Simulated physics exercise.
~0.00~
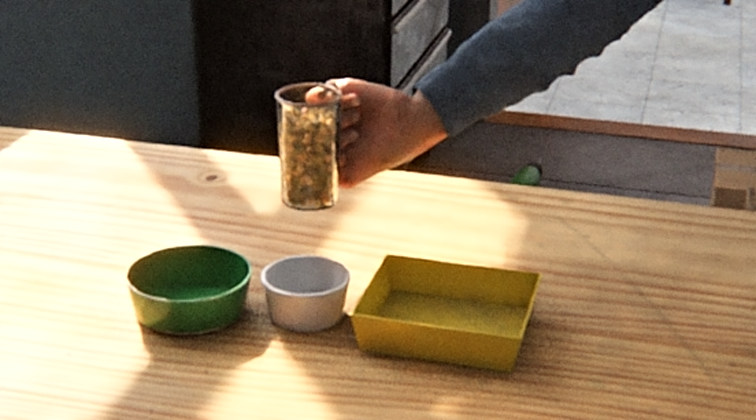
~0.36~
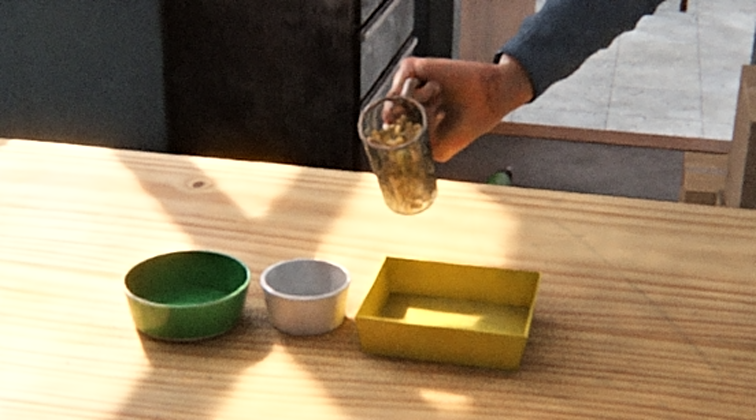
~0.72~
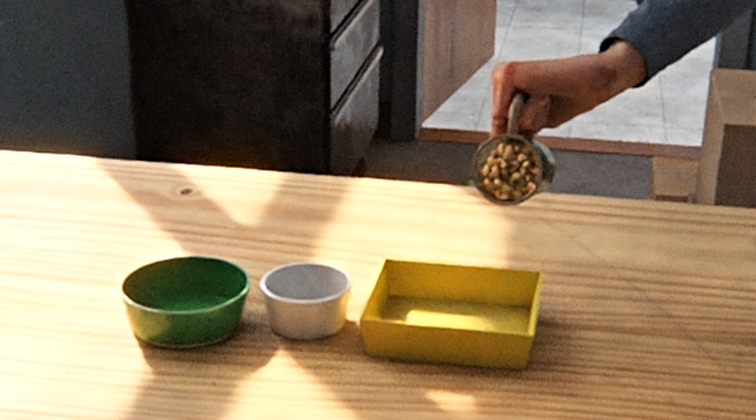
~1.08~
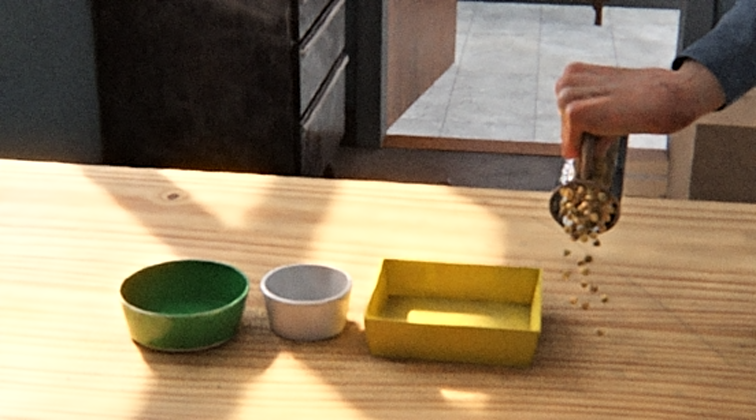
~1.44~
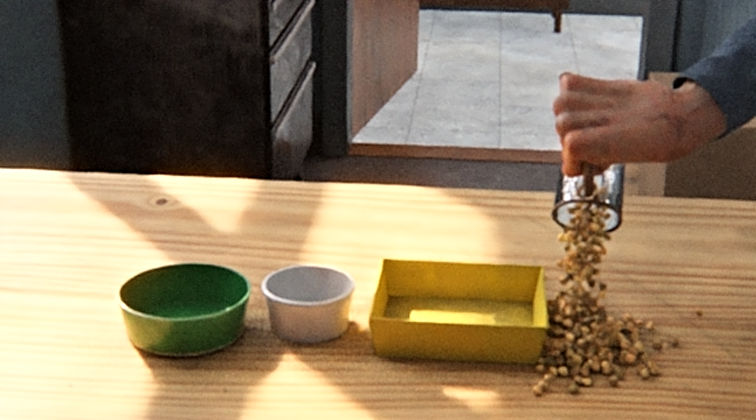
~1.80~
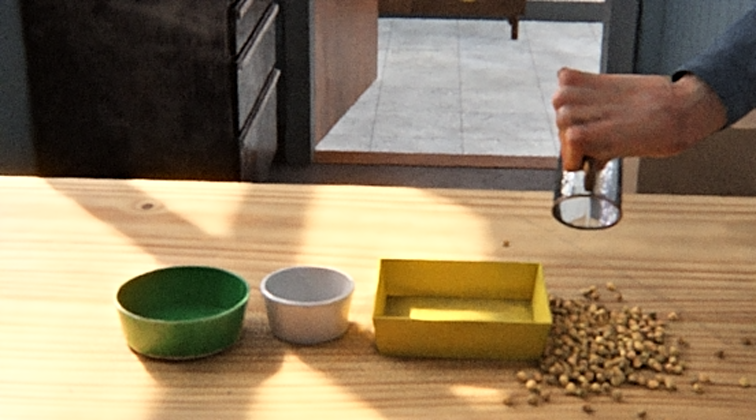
On a sunlit wooden table in a room with dark drawers and a tiled floor behind, seen from slightly above and drifting gently sideways, a green dish, a small white dish and a yellow tin stand in a row from left to right. A hand reaching in from the right holds a clear cup full of dried chickpeas above them. The hand carries the cup rightward, tipping it steadily past the yellow tin. Chickpeas trickle, then stream onto the bare tabletop. Finally the cup hangs empty and tilted, with the chickpeas scattered in a heap beside the tin and all three containers empty.
